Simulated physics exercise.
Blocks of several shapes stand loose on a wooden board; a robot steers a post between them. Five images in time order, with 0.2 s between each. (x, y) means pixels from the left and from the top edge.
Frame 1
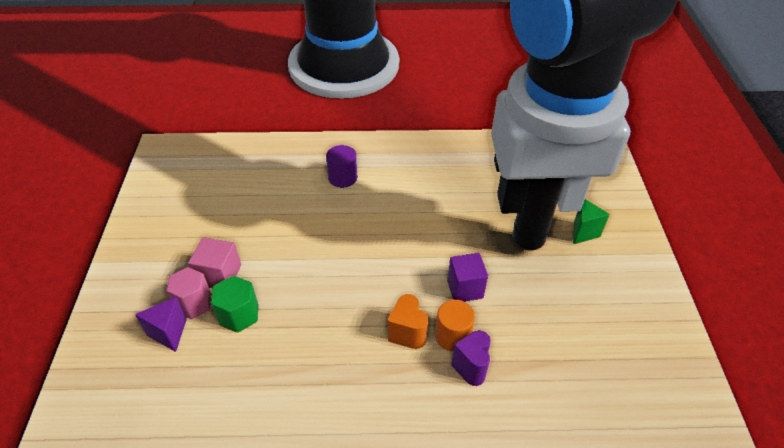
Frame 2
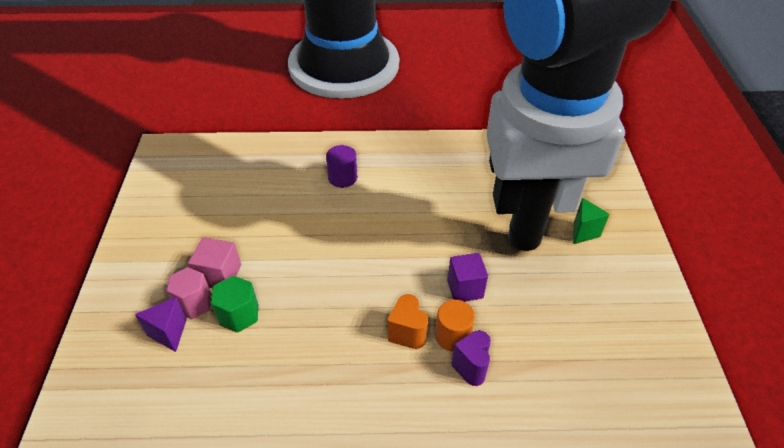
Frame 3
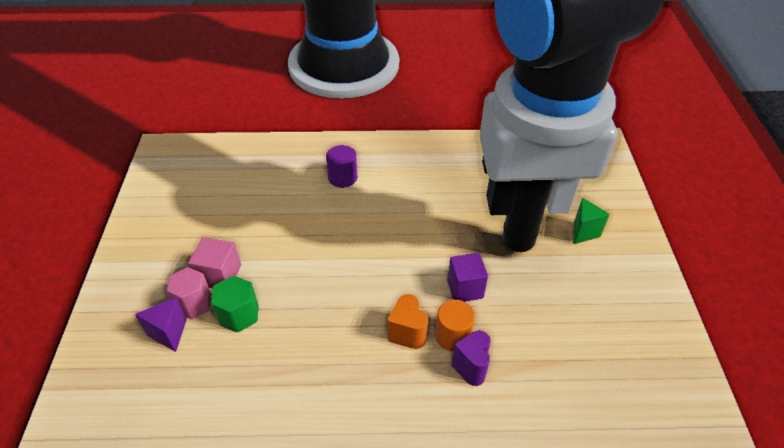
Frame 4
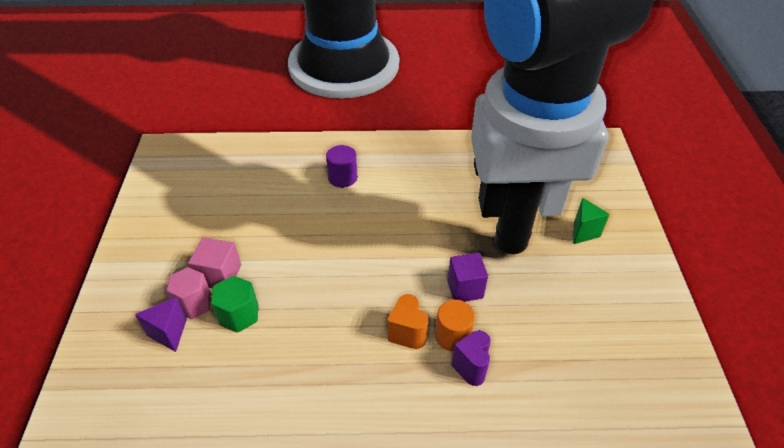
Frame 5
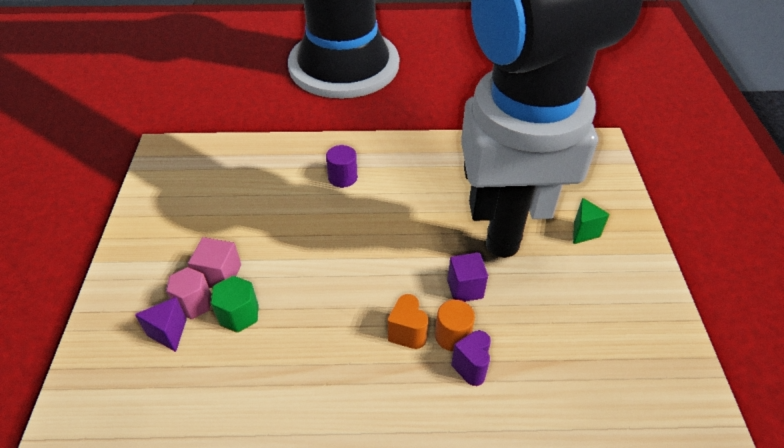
A robot arm slid its black post slowly to the left across a wooden board, moving away from a green block and closer to a purple cube, while all the colourful blocks stayed still.
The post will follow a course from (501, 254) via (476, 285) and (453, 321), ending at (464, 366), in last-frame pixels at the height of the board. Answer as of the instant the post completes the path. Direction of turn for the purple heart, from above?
It spins anti-clockwise.
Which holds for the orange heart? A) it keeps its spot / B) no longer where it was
The correct letter is B.
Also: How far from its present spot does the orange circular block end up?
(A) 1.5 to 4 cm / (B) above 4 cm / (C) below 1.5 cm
The correct letter is B.
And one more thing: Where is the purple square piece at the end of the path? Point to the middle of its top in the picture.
I'd say the purple square piece ends with its top centre at (418, 309).
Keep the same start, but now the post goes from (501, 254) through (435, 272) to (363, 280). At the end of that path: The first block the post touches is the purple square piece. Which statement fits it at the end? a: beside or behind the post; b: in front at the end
a
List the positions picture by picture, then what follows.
The first frame shows post's lower end at (529, 239); orange heart at (408, 312); orange circular block at (456, 314); purple square piece at (469, 266); purple heart at (476, 347).
The second frame shows post at (524, 239); blocks still.
The third frame shows post at (518, 241); blocks still.
The fourth frame shows post at (511, 243); blocks still.
The fifth frame shows post at (502, 246); orange heart at (408, 312); orange circular block at (456, 314); purple square piece at (469, 266); purple heart at (476, 347).
What follows on the original path. One third of the way, post at (476, 278); purple square piece at (452, 285).
Two thirds of the way, post at (454, 313); orange heart at (393, 321); orange circular block at (449, 331); purple square piece at (420, 304); purple heart at (478, 351).
At the end, post at (465, 359); orange heart at (388, 323); orange circular block at (441, 372); purple square piece at (418, 309), turned 20° clockwise; purple heart at (493, 377), turned 30° anticlockwise.
